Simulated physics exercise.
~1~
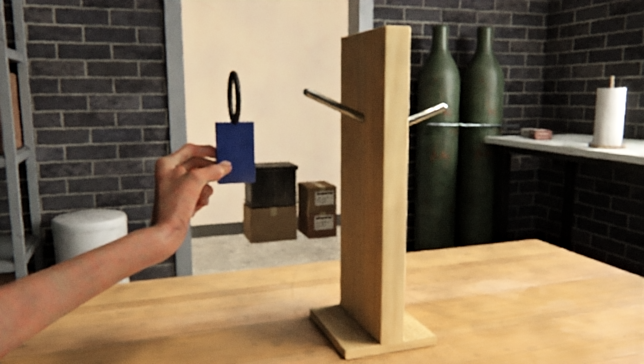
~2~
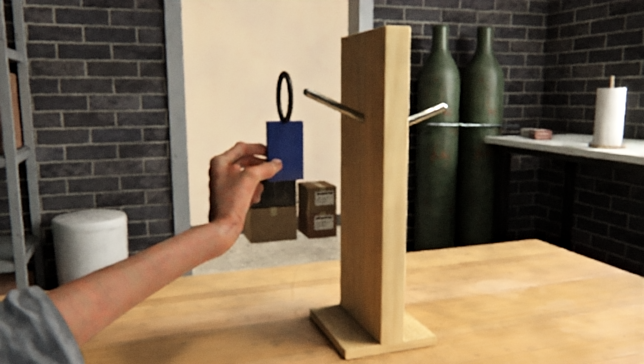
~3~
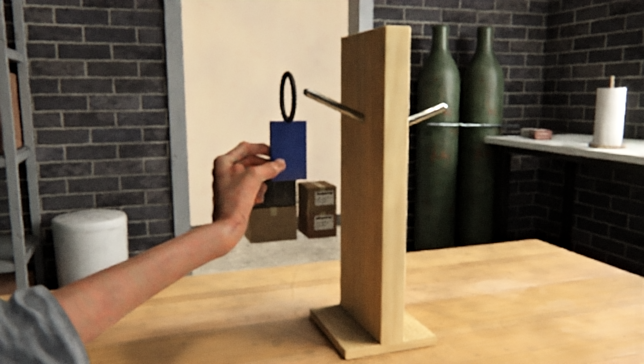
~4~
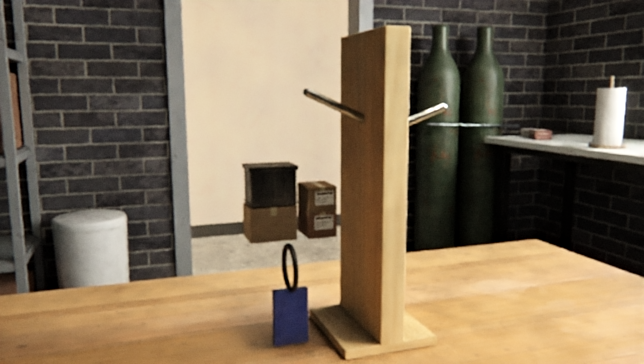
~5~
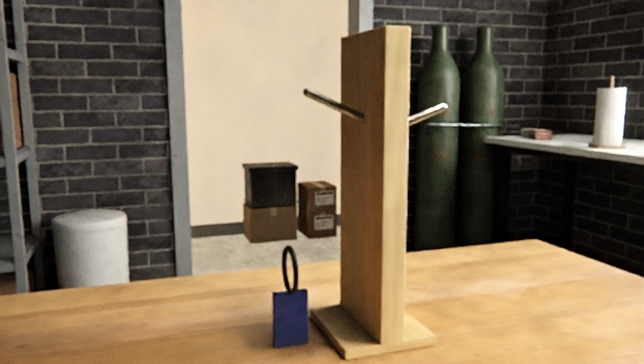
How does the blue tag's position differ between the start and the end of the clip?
At the start the blue tag is held up in a hand, well to the left of the wooden stand. At the end it is lower and farther right, upright on the tabletop beside the stand's base.
